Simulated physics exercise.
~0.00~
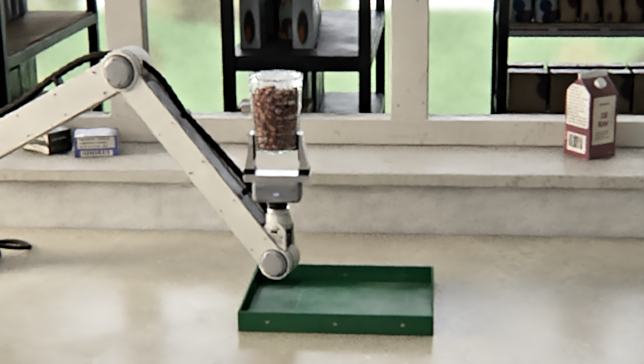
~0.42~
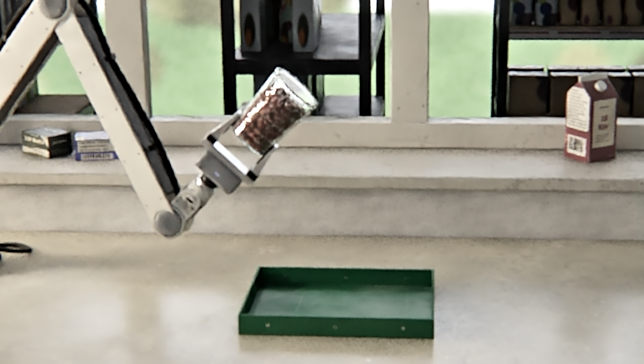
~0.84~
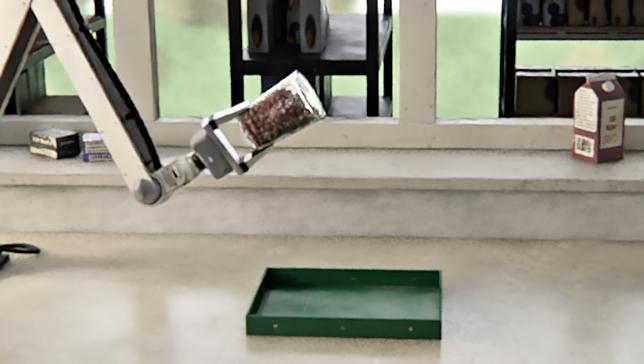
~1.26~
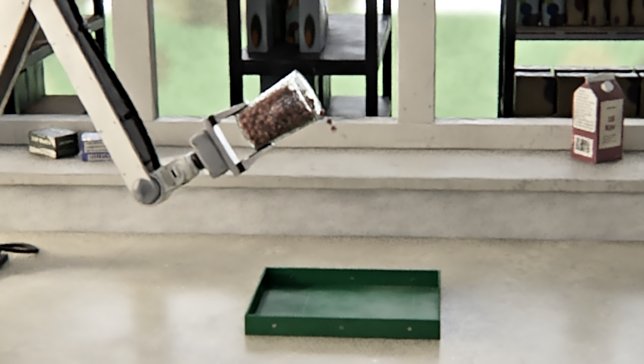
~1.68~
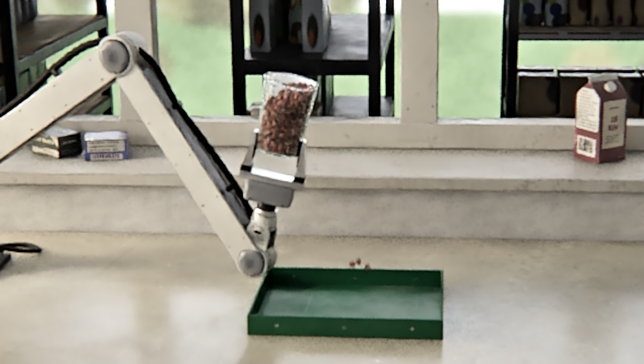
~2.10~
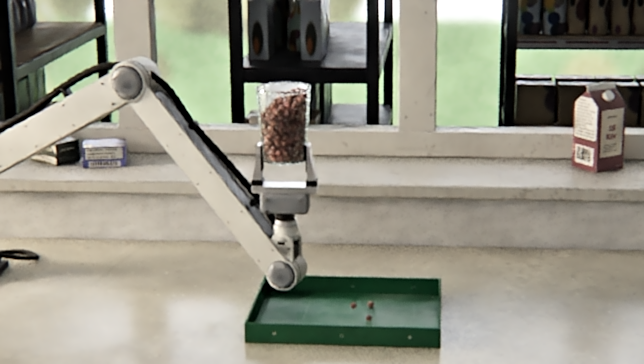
Robot arm tilting a clear cup of reddish-brown beads, spilling a few into a green tray, then holding the cup upright again.
